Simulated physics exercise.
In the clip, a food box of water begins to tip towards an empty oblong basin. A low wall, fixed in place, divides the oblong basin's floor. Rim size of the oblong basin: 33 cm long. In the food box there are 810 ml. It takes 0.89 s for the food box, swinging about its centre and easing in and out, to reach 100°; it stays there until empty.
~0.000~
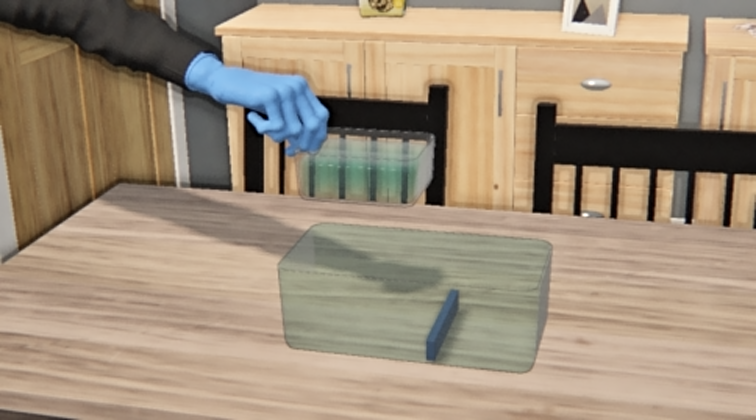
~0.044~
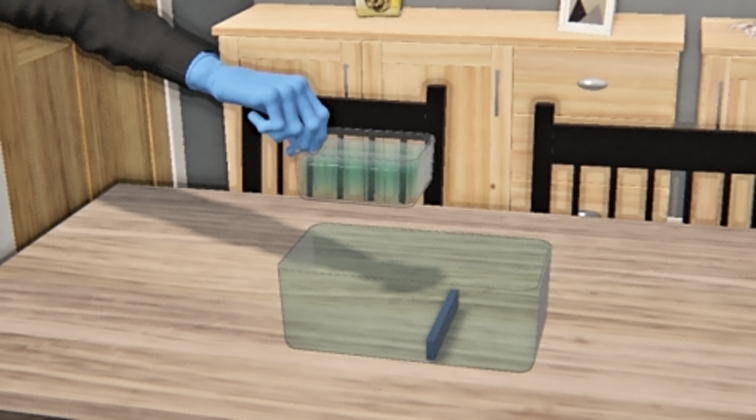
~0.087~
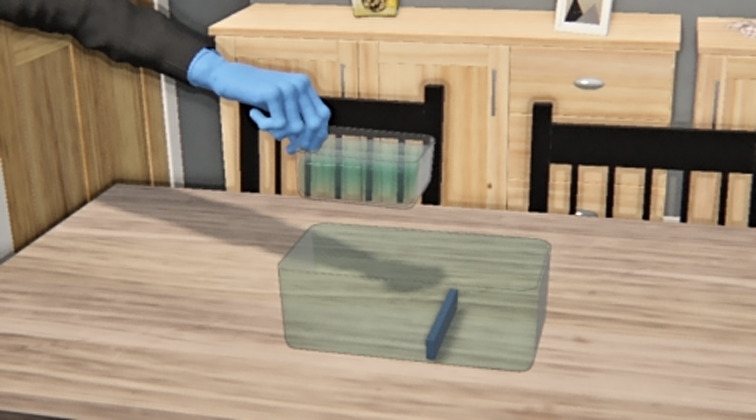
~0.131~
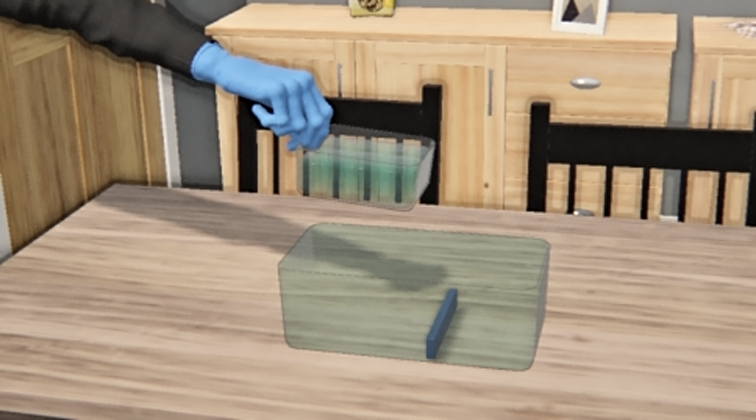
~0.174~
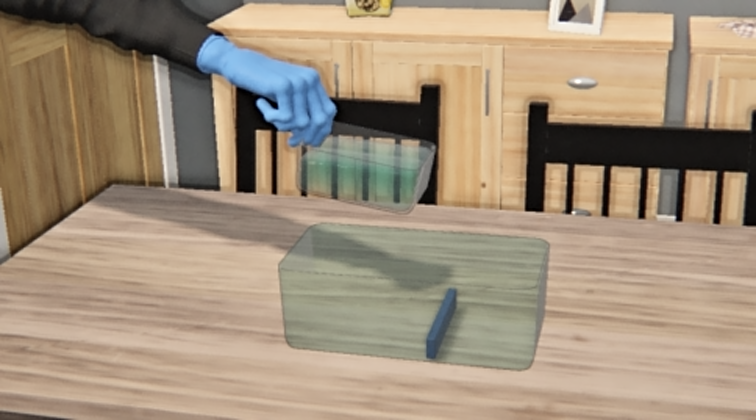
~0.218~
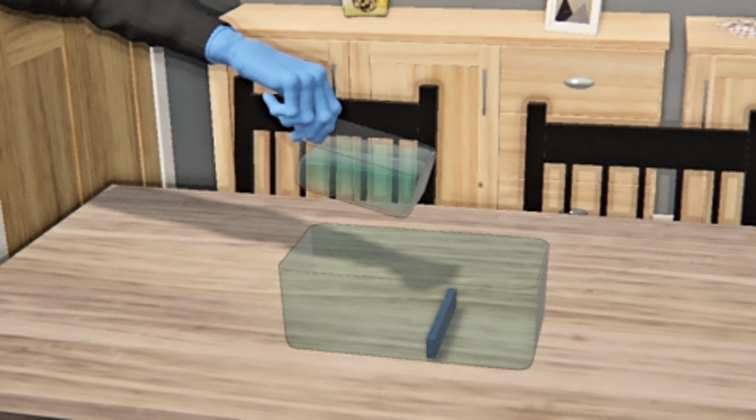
At first, a blue-gloved hand holds a clear food box of greenish water almost level above an empty oblong basin with a low dark wall on its floor. The hand then shifts slightly right as the box tilts slowly, its right side dipping into a modest slant while the basin stays still.
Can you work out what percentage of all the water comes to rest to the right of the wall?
I would put it at 60 per cent.
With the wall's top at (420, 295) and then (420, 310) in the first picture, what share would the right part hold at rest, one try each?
It comes to 80 per cent, and then 70 per cent.
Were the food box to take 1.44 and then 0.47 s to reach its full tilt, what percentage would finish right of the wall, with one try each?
I'd expect close to 60 per cent and then close to 50 per cent.
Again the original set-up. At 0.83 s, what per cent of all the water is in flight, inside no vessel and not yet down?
5 per cent or so.
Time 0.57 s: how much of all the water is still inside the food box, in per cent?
At that time about 32 in a hundred parts are still held.
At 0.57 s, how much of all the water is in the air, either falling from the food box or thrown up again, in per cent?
Roughly 42 %.
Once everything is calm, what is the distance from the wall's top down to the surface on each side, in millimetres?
Close to 18 mm left and close to 4 mm right.
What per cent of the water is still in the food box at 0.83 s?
What remains is about 6 percent of it all.
After 0.57 s the tilt is 71° and 31 per cent is still to pour, 1 is left of the wall and 27 right of it.
After 0.83 s the tilt is 99° and 6 per cent is still to pour, 21 is left of the wall and 67 right of it.
After 1.10 s the tilt is 100° and 0 per cent is still to pour, 32 is left of the wall and 64 right of it.
After 1.39 s the tilt is 100° and 0 per cent is still to pour, 38 is left of the wall and 60 right of it.
In the end 38 per cent lies left of the wall, 60 right of it and 2 outside.
